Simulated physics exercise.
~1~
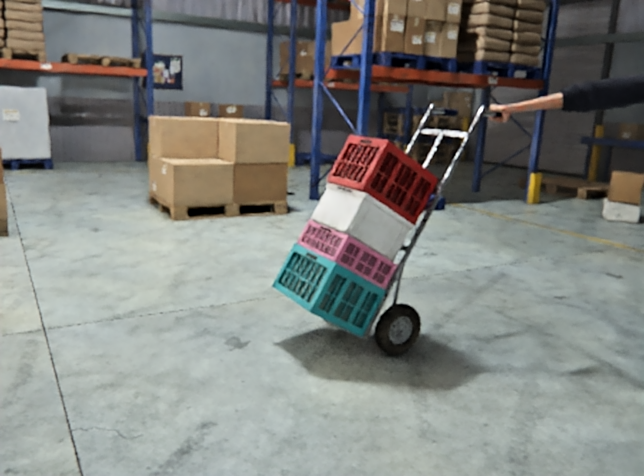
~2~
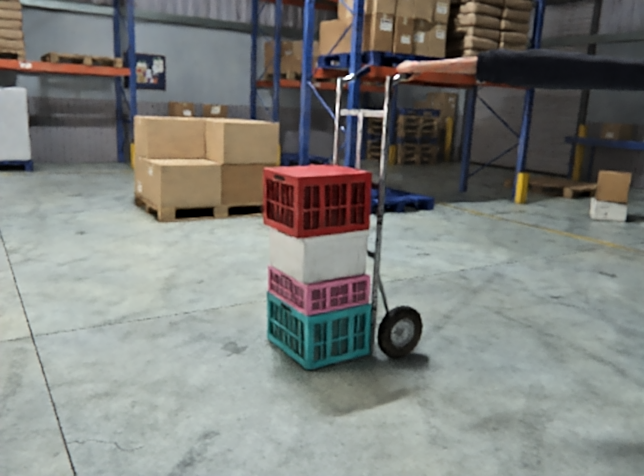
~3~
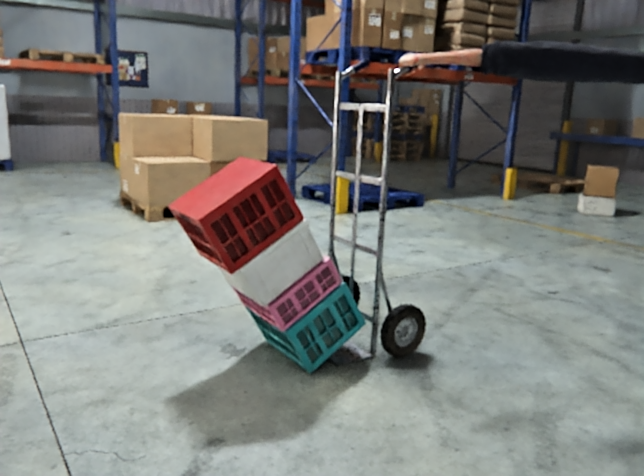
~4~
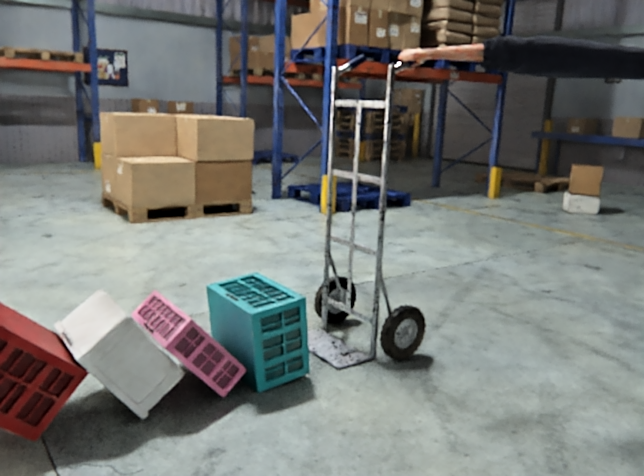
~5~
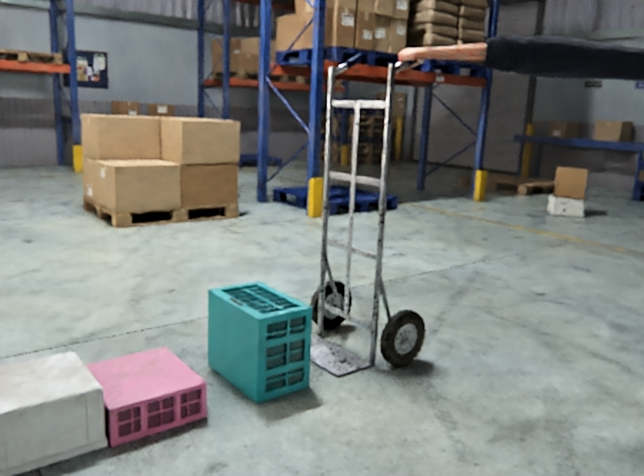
An arm swinging a loaded sack truck upright in a warehouse, the stacked crates toppling left and spilling across the floor.
